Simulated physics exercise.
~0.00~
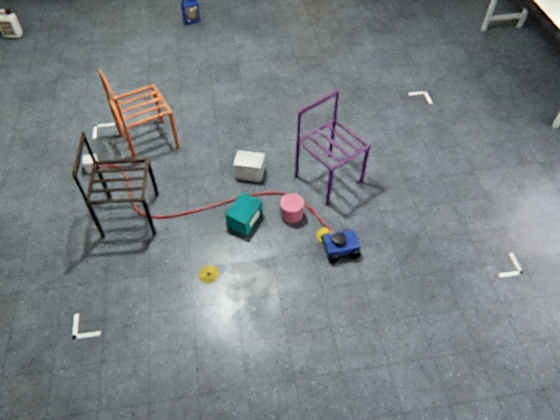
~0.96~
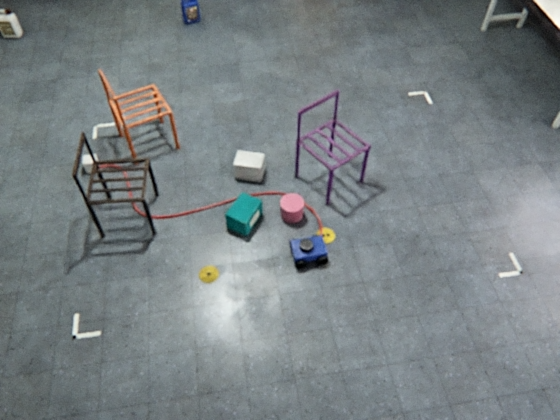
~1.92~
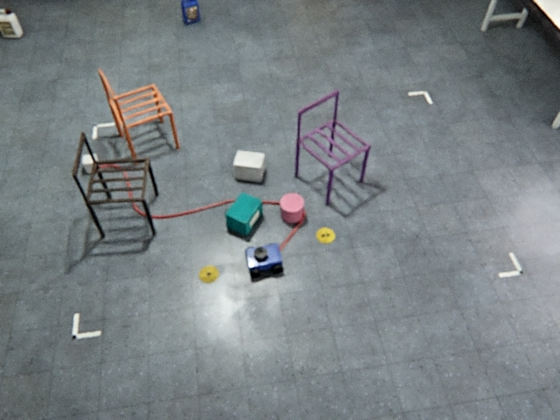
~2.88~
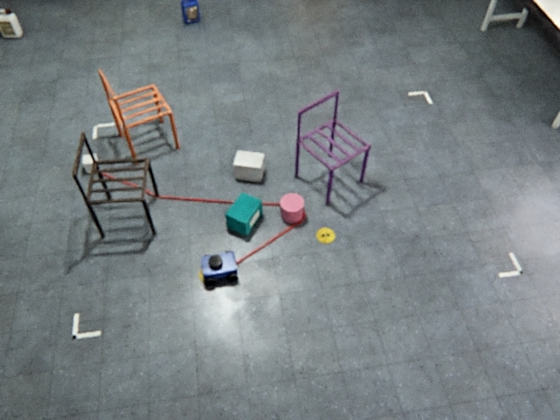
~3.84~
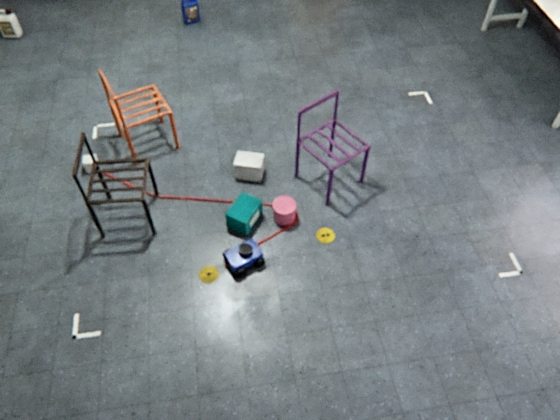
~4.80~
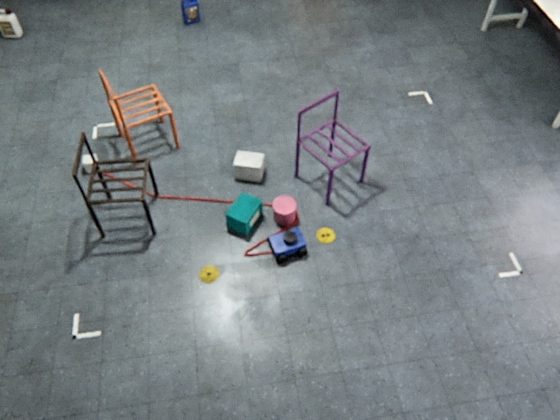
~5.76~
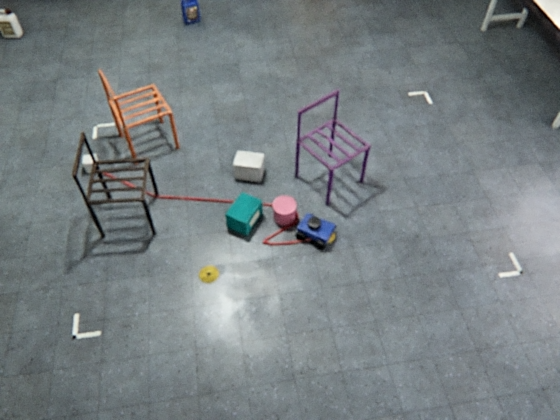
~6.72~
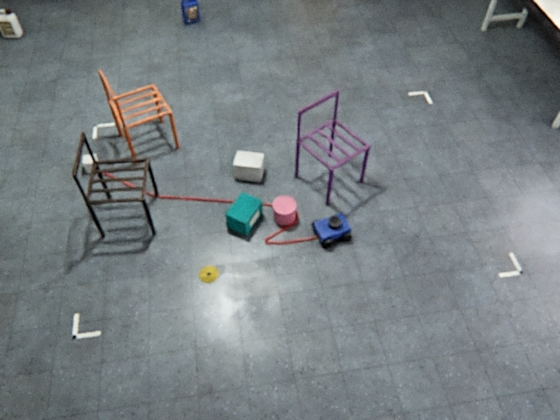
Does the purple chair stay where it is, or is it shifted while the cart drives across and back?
The purple chair stays where it is. The cart goes across and back without the chair being shifted.
